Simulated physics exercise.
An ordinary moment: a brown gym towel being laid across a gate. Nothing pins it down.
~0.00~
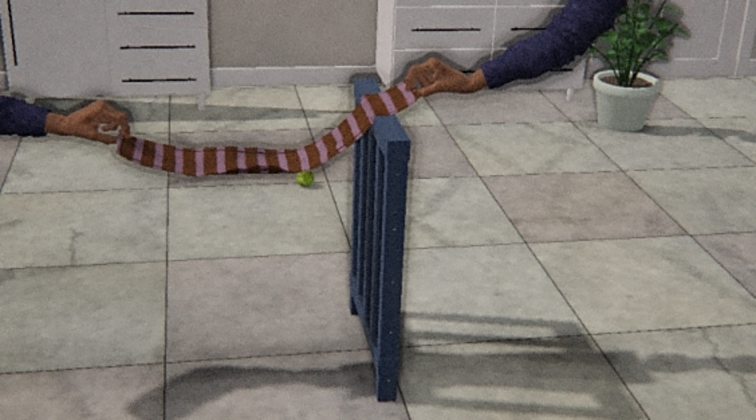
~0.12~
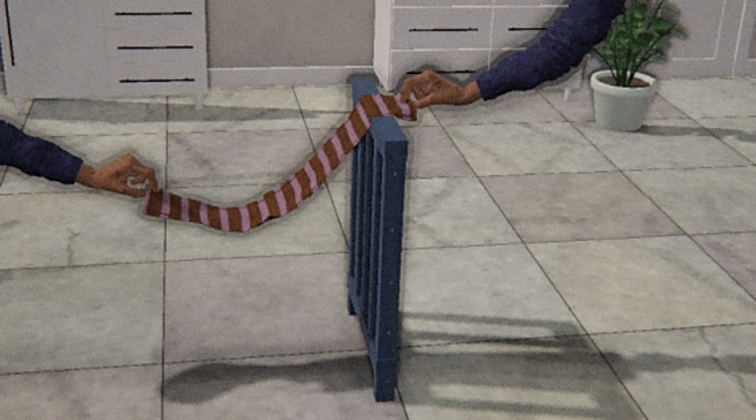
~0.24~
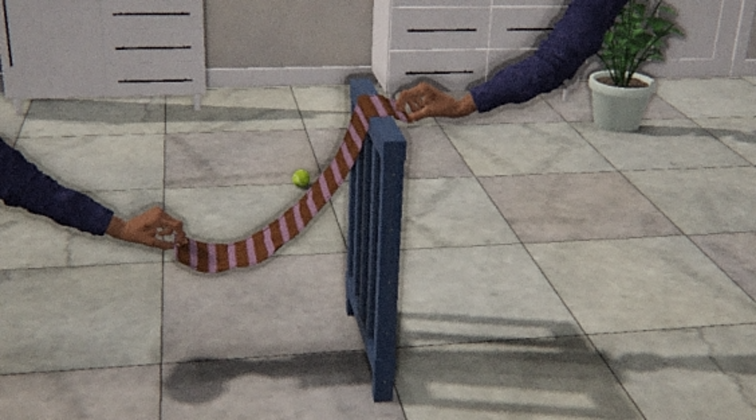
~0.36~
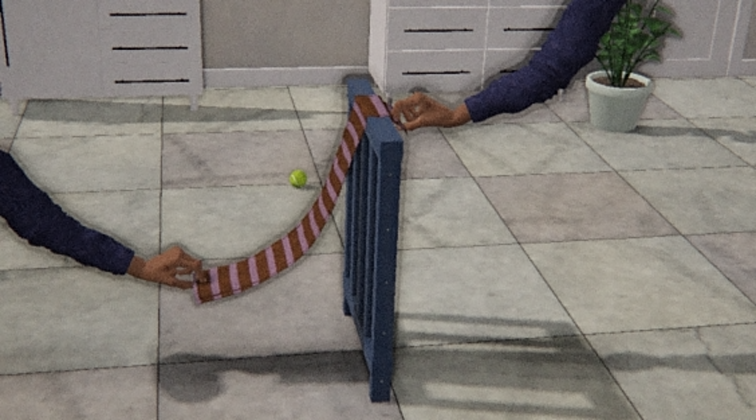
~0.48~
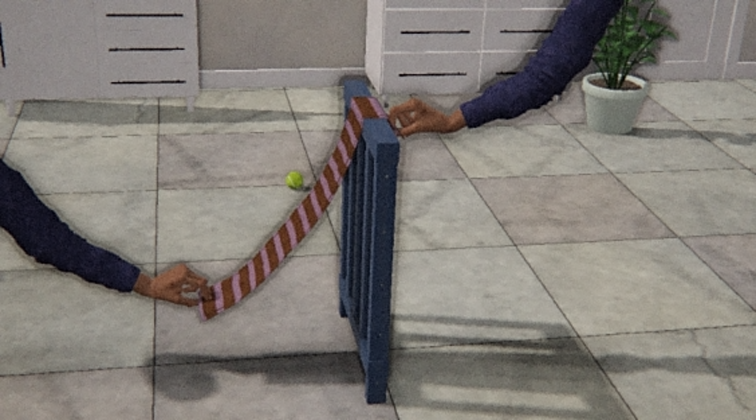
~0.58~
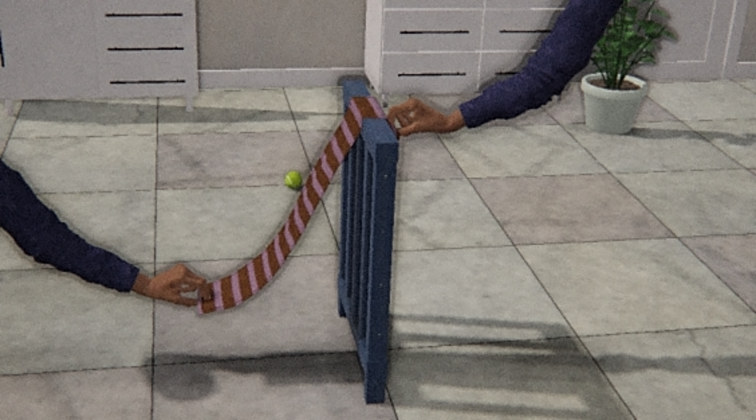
Two hands lowering a brown and pink striped towel across a blue gate, the left hand drawing its end downward, then barely moving.
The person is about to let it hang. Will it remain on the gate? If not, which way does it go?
Outcome: The brown gym towel slips off to the left.
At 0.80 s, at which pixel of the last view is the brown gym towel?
By then it is at (308, 230).
After 0.80 s, gym towel sliding left.
After 1.02 s, gym towel clear of the top and falling near (307, 333).
After 1.28 s, gym towel in a heap on the floor near (308, 357).
In the end, gym towel in a heap on the floor near (308, 357). The brown gym towel falls on the left side.
